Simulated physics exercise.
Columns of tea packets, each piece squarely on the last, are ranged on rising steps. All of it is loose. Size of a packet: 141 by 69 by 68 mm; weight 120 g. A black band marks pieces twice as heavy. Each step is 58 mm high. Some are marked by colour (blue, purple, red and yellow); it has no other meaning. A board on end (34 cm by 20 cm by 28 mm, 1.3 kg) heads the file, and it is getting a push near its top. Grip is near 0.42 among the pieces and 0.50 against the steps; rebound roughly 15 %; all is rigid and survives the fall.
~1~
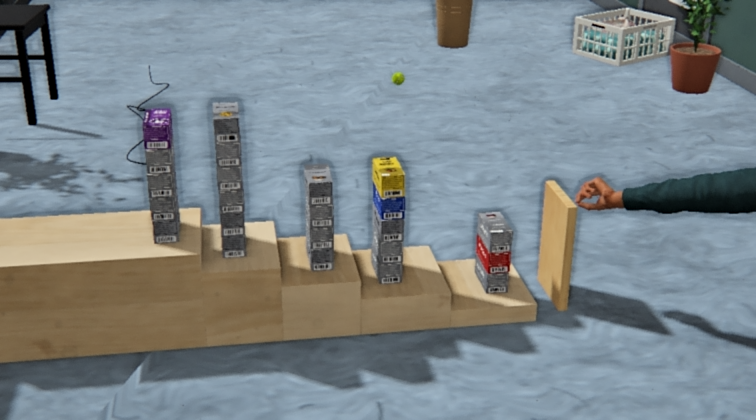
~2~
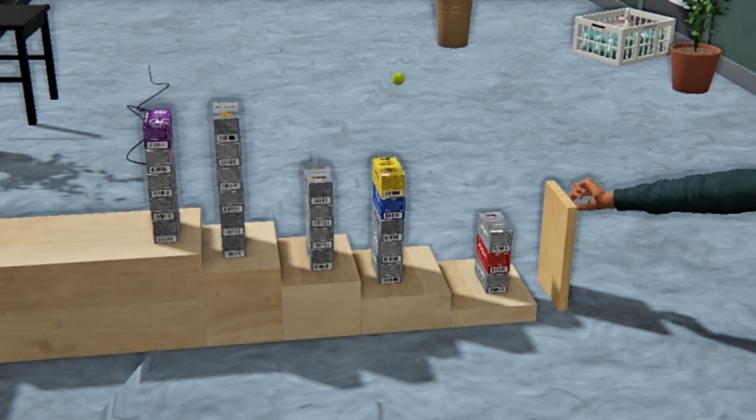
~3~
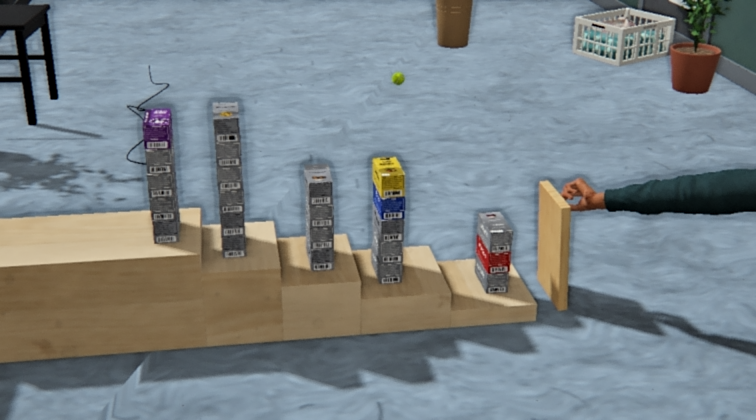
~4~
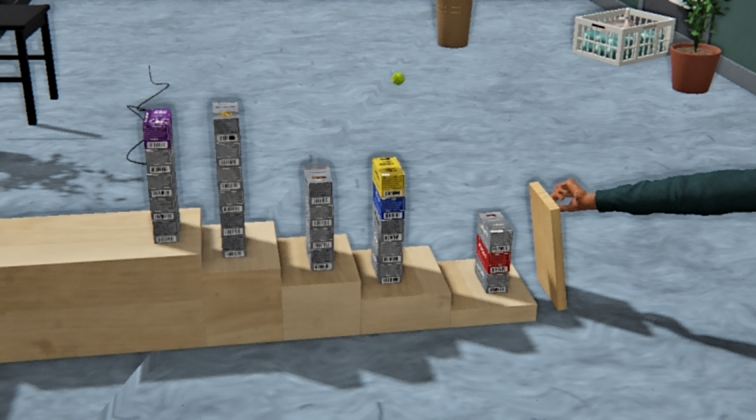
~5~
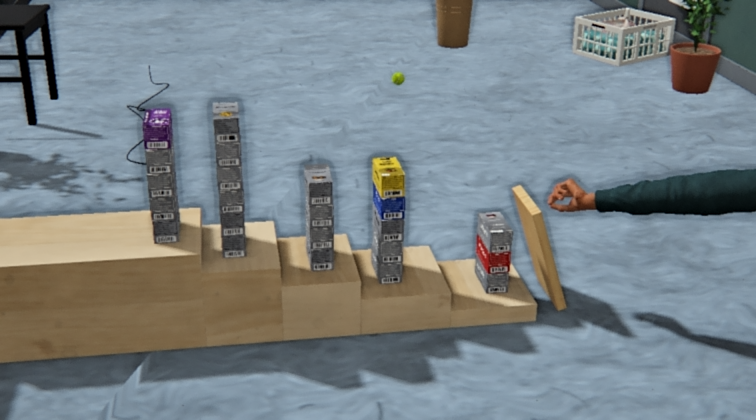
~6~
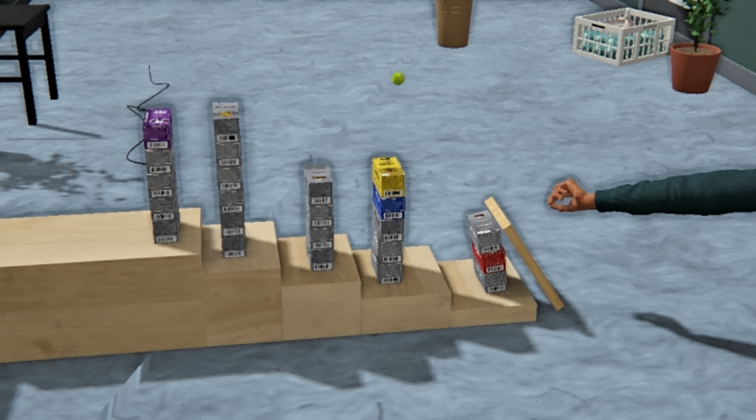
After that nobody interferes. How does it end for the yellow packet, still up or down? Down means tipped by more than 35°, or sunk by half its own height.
The yellow packet stays up.
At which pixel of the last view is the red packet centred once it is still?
Around (453, 265).
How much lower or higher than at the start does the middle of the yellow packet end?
It ends some 0 cm lower.
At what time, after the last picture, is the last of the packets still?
At about 0.5 s.
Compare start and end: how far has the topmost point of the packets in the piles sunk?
About 0 cm.
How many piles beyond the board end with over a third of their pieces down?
1 of them.
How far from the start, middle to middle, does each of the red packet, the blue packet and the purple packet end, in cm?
About: Red 12, blue 0, purple 0.
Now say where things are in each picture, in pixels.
In the first picture (places mark the middle of the side facing us), finger (582, 199) 40 mm short, board 0° from upright; yellow packet (393, 186); red packet (500, 263); purple packet (156, 137); the rest undisturbed.
Finger (573, 200) 12 mm short, board 0° from upright; yellow packet (393, 186), in the second picture.
Finger (564, 200) 16 mm in, board 3° from upright; yellow packet (393, 186); the rest undisturbed, in the third picture.
Finger (555, 201) 44 mm in, board 9° from upright; yellow packet (393, 186); the rest undisturbed, in the fourth picture.
Finger (554, 201) 45 mm in, stopped, board 18° from upright; yellow packet (393, 186); the rest undisturbed, in the fifth picture.
Finger (554, 201) 45 mm in, stopped, board 33° from upright; yellow packet (393, 186); red packet (495, 263) leaning 7°; blue packet (393, 209); steepest lean 7°, the packet at (483, 222); 3 disturbed, none down, in the sixth picture.
Then, 0.08 s after the last picture, board 45° from upright; none of the 23 packets down, 3 disturbed; yellow packet unmoved; red packet leaning 23°.
Then, 0.16 s after the last picture, board 60° from upright; 3 of the 23 packets down; yellow packet unmoved; red packet leaning 57°, 32 mm lower.
At rest, board 60° from upright; 3 of the 23 packets down; yellow packet unmoved; red packet leaning 46°, 34 mm lower; blue packet unmoved. As the last picture would show them, middles, yellow packet near (388, 177), red packet near (453, 265).
